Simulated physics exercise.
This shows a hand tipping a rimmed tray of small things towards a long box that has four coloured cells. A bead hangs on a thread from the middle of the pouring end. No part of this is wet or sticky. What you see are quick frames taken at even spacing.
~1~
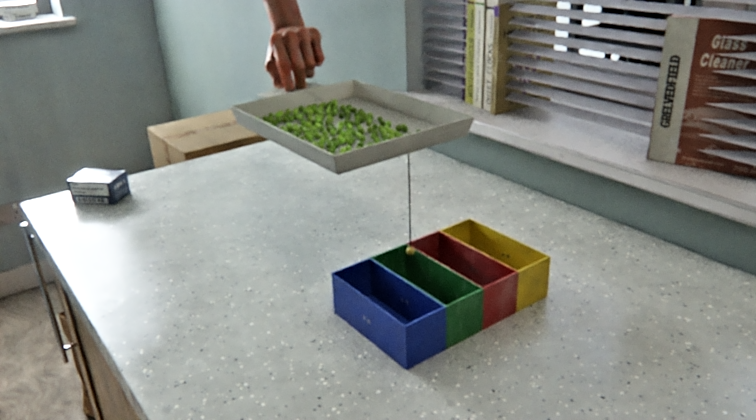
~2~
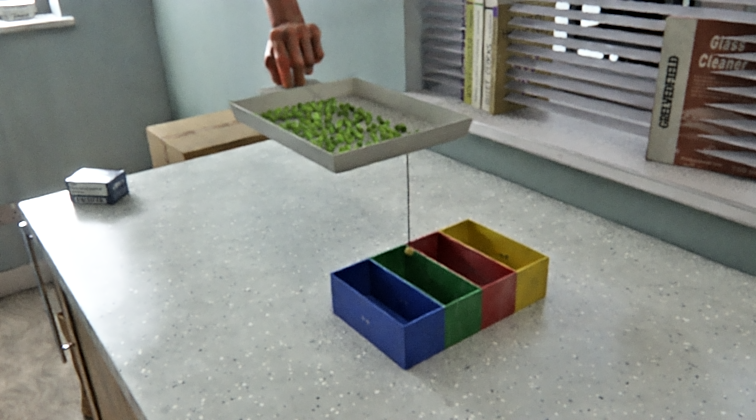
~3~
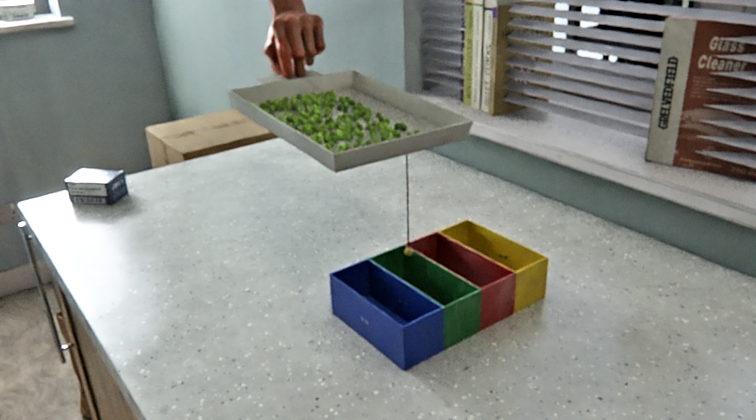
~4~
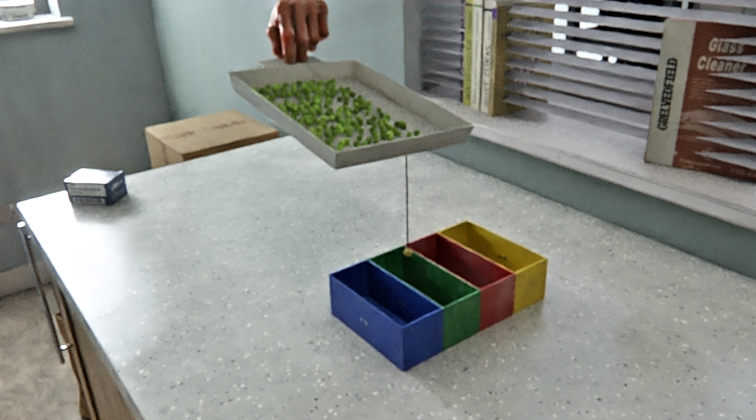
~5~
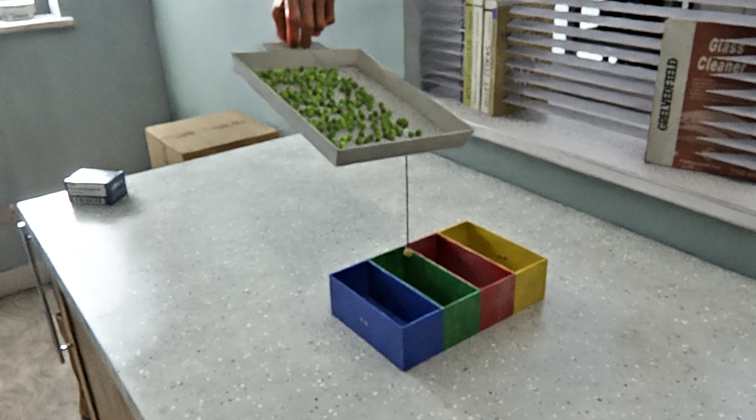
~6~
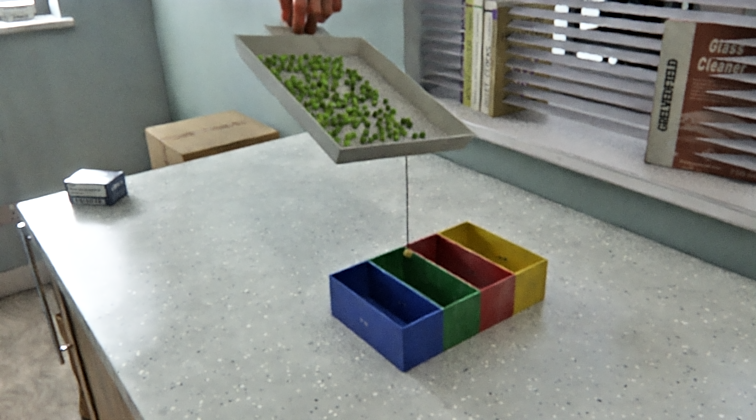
A hand held a shallow grey tray of small green pieces above a box with blue, green, red and yellow sections, then slowly raised the back edge, tilting the tray towards the front right.
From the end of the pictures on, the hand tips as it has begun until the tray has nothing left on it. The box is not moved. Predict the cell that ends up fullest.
I would say the yellow cell.
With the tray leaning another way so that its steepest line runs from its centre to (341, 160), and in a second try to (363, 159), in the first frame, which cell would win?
Blue, then the blue one.
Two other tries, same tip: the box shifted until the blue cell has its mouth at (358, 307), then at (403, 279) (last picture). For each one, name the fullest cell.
Try 1 - the cell in yellow; try 2 - the red one.
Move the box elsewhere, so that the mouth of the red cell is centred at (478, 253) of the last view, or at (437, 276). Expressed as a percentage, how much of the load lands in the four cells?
First 100 %, then 60 %.
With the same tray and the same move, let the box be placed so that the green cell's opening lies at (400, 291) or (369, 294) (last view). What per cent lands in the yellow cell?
60 %, then 20 %.
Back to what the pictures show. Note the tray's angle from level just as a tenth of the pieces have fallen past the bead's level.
Angle reached: About 75°.
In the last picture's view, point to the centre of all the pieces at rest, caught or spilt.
Once it all stops, the middle lies near (486, 283).
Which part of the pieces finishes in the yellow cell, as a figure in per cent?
I'd estimate near 60 per cent.
Soon after the last picture, tray tipped steeply; most on the tray; a stray few in the yellow cell; about a quarter falling or outside the box.
A little later, tray tipped past a quarter turn; about a quarter on the tray; about a third in the yellow cell; a small part in the red cell; a stray few in the green cell; about a quarter falling or outside the box.
Later still, tray tipped past a quarter turn; about two thirds in the yellow cell; about a third in the red cell; a stray few in the green cell; a stray few in the blue cell; a stray few falling or outside the box.
At rest, tray tipped past a quarter turn; about two thirds in the yellow cell; about a third in the red cell; a stray few in the green cell; a stray few in the blue cell; a stray few outside the box.
